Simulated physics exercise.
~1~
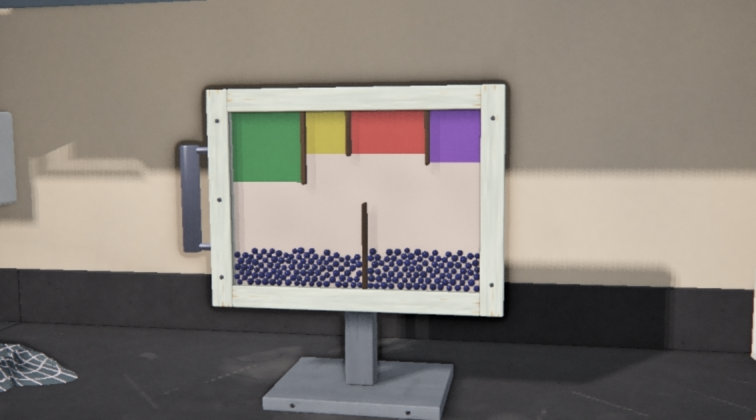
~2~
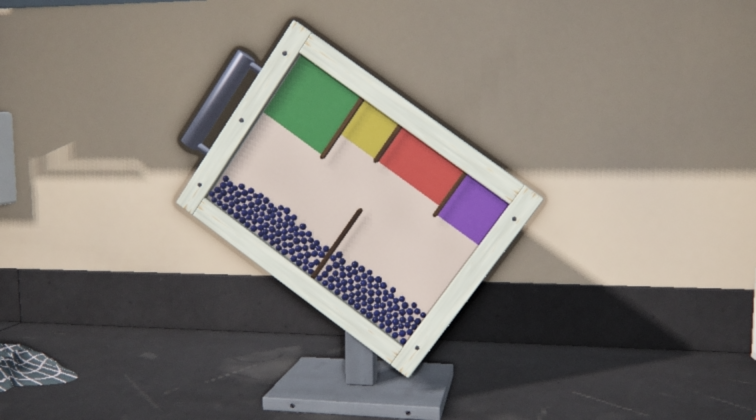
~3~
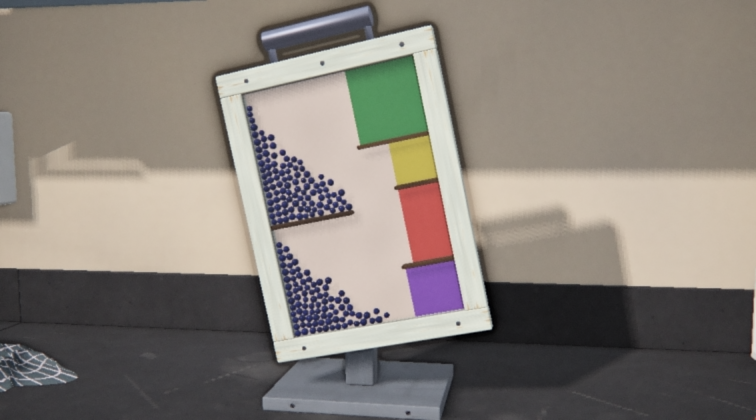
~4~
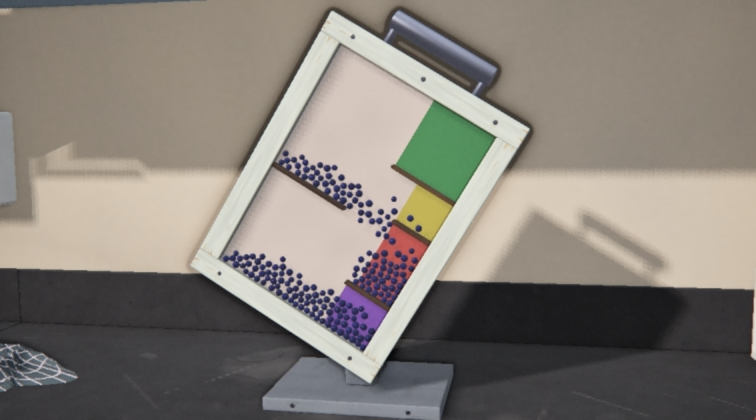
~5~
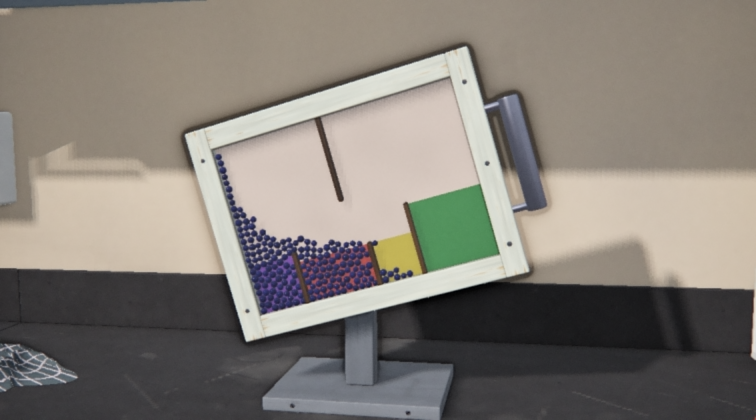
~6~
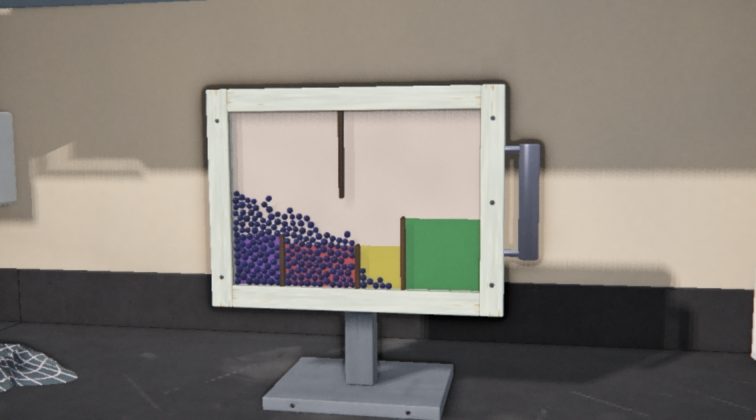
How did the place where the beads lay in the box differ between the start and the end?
At the start the beads lay in a fairly even layer across the whole bottom, on both sides of the divider. By the end they were heaped higher toward the left, mostly in and over the purple and red pockets.
